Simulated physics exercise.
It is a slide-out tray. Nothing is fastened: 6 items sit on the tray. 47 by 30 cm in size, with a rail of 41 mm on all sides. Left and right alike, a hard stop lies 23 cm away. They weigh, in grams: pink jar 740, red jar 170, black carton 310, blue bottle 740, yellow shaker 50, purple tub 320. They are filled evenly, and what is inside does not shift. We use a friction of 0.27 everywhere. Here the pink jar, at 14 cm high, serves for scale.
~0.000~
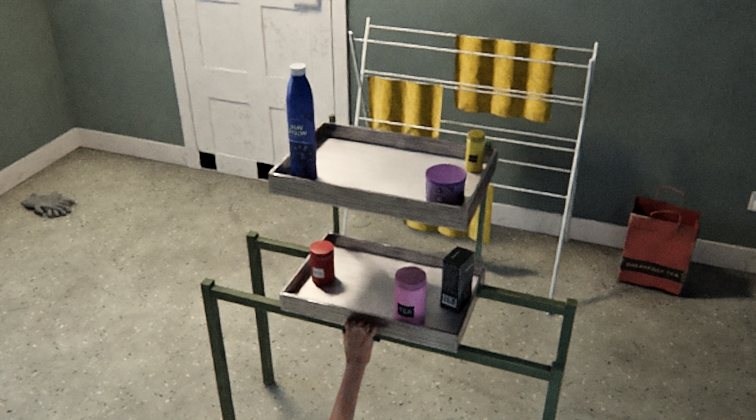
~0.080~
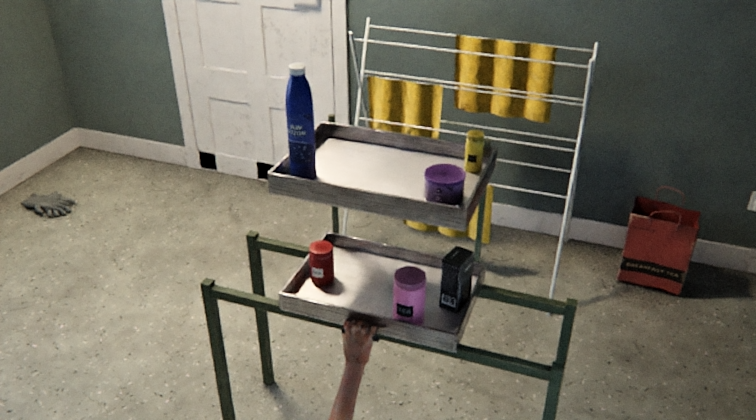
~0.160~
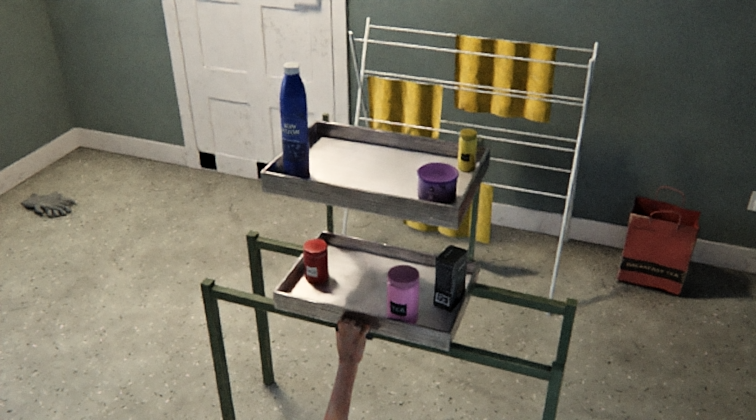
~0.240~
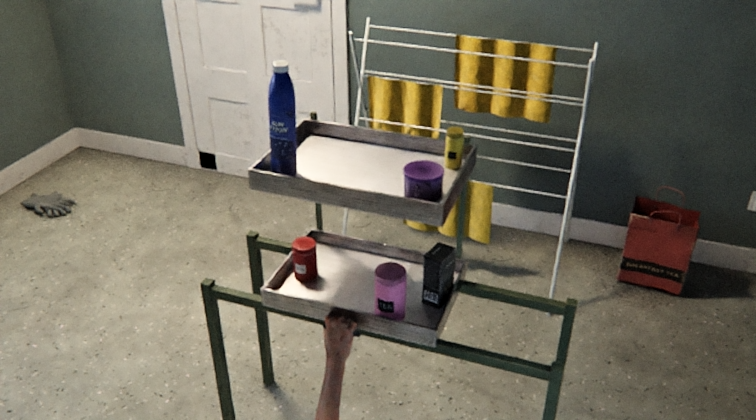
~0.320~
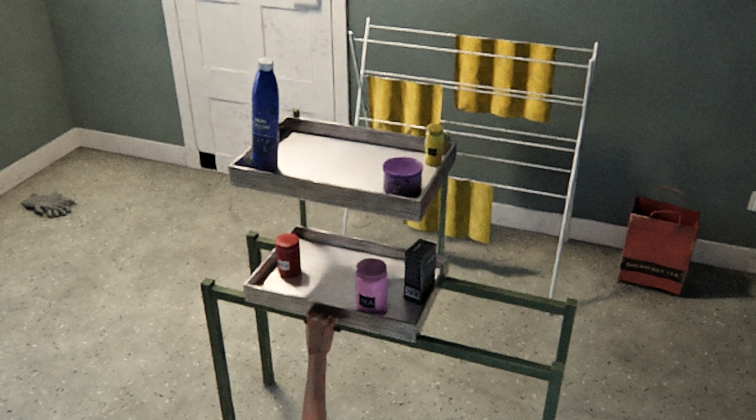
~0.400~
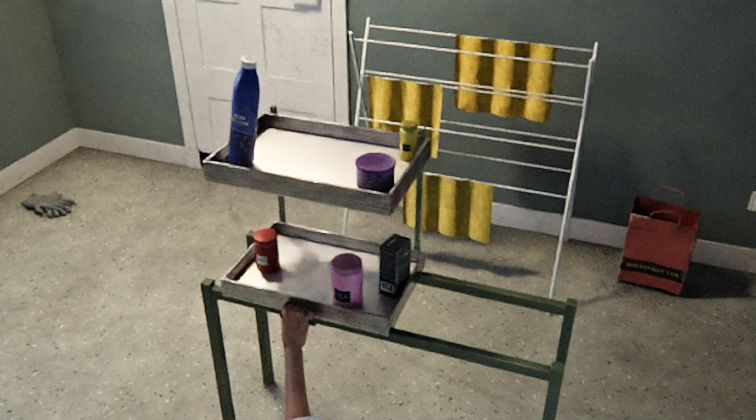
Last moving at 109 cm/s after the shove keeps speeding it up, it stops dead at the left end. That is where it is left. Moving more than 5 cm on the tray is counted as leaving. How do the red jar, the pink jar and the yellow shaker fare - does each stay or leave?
Here is how it goes: The red jar remains, the pink jar is displaced, the yellow shaker is displaced.
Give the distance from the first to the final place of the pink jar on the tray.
About 19 cm.
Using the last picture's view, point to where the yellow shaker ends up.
Near (320, 127).
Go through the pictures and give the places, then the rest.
Tray midway; red jar (323, 263); pink jar (410, 298); yellow shaker (475, 152), in the first picture.
Tray midway; purple tub (444, 186); black carton (457, 280), in the second picture.
Tray 2 cm left; blue bottle (294, 123); purple tub (437, 185), in the third picture.
Tray 5 cm left; blue bottle (283, 120); black carton (439, 276), in the fourth picture.
Tray 11 cm left; blue bottle (265, 117) at 5° to upright; purple tub (403, 179), in the fifth picture.
Tray 18 cm left; red jar (267, 251); pink jar (347, 283); yellow shaker (409, 141), in the sixth picture.
Around 0.50 s, tray 23 cm left; yellow shaker shifted 4 cm near (373, 135); pink jar shifted 4 cm near (313, 275); red jar shifted 2 cm near (243, 245).
Around 0.60 s, tray 23 cm left; yellow shaker shifted 12 cm near (346, 131); pink jar shifted 12 cm near (288, 270); red jar shifted 2 cm near (243, 246).
Around 0.80 s, tray 23 cm left; blue bottle now off the tray; yellow shaker shifted 19 cm near (321, 127); pink jar shifted 19 cm near (264, 264).
Around 1.20 s, tray 23 cm left; yellow shaker shifted 19 cm near (320, 127); pink jar shifted 19 cm near (264, 264); red jar shifted 2 cm near (243, 246).
Finally (1.6 s), off the tray, blue bottle; not toppled but over 5 cm from the start, pink jar, black carton, yellow shaker and purple tub; the last one still in place (within 5 cm). In the last view, red jar near (243, 246), pink jar near (264, 264).
